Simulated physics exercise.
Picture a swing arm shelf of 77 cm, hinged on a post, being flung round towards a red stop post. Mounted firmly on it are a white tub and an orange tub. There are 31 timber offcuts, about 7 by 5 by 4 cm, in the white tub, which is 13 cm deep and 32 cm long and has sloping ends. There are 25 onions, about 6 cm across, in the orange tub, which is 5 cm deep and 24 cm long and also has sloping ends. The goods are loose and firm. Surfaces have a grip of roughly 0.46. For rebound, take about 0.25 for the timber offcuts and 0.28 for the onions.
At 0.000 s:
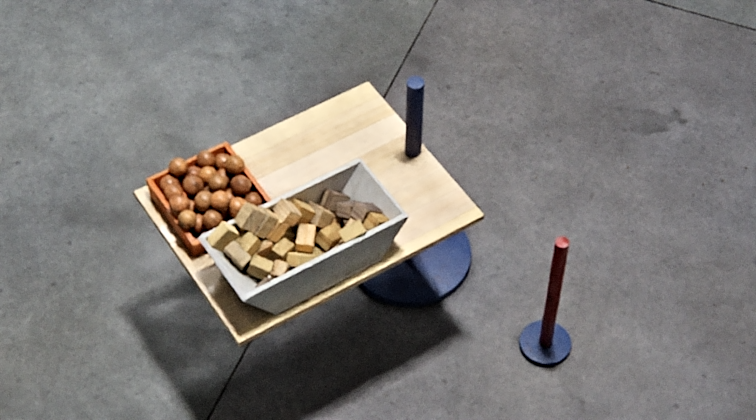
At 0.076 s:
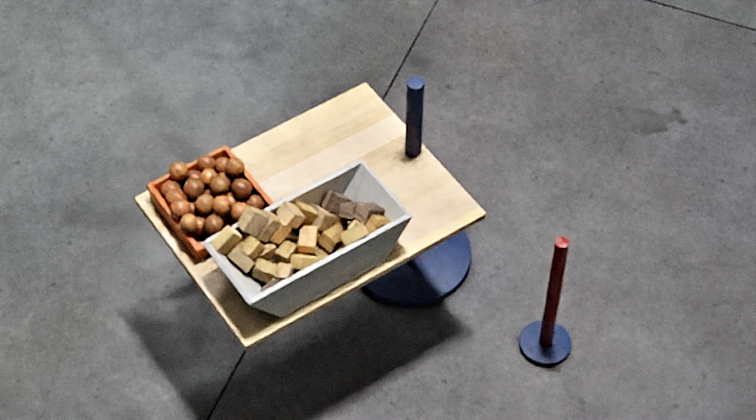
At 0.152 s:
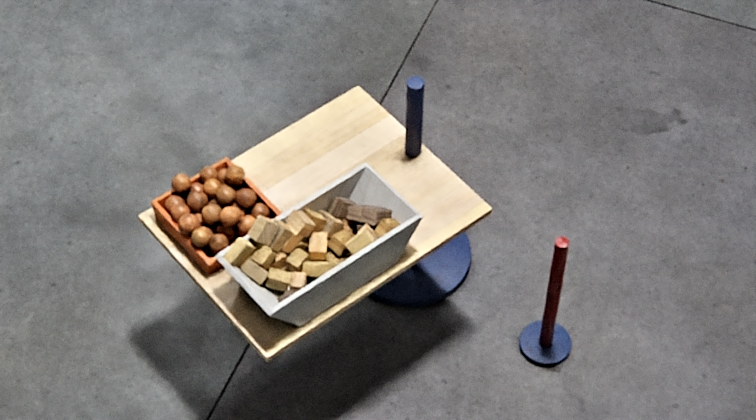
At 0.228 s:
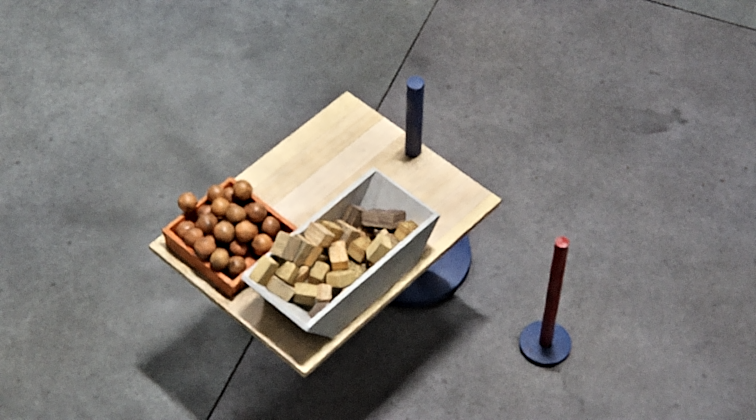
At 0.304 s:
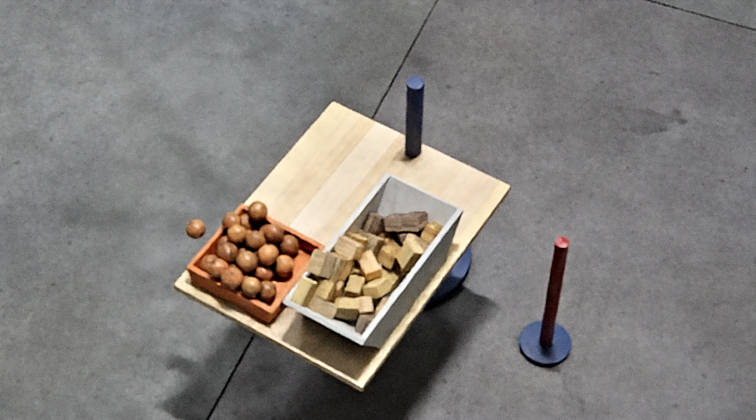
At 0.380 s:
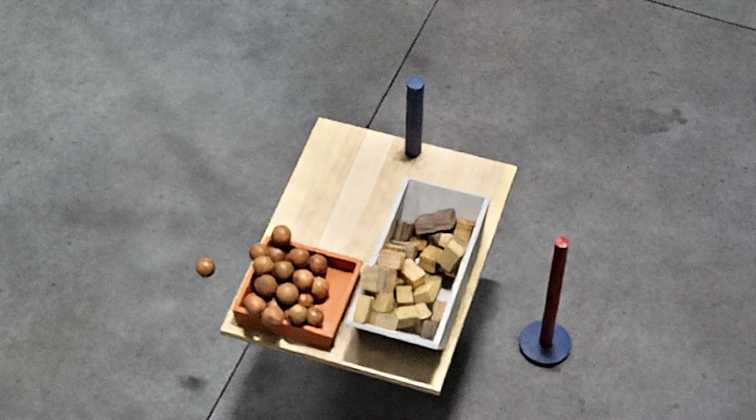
On a grey concrete floor, a loaded wooden shelf swings round its post, shedding brown balls leftward.
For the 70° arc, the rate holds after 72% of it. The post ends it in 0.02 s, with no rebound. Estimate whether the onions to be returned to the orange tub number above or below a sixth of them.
Above a sixth.
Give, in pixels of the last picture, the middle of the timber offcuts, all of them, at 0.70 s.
(522, 254).
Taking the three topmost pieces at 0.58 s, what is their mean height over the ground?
Height, averaged: Around 72 cm.
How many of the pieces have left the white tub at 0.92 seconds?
Count for the white tub: Roughly 2.
After 0.50 s, end of the swing.
After 0.58 s, the white tub has all 31 and the orange tub is down by 9 of 25.
After 0.70 s, the white tub is down by 2 of 31 and the orange tub is down by 11 of 25.
After 0.92 s, the white tub is down by 2 of 31 and the orange tub is down by 12 of 25.
When it is over (at 1.36 s), the white tub is down by 2 of 31 and the orange tub is down by 12 of 25. Asked share, 12 of 25, 48 per cent.
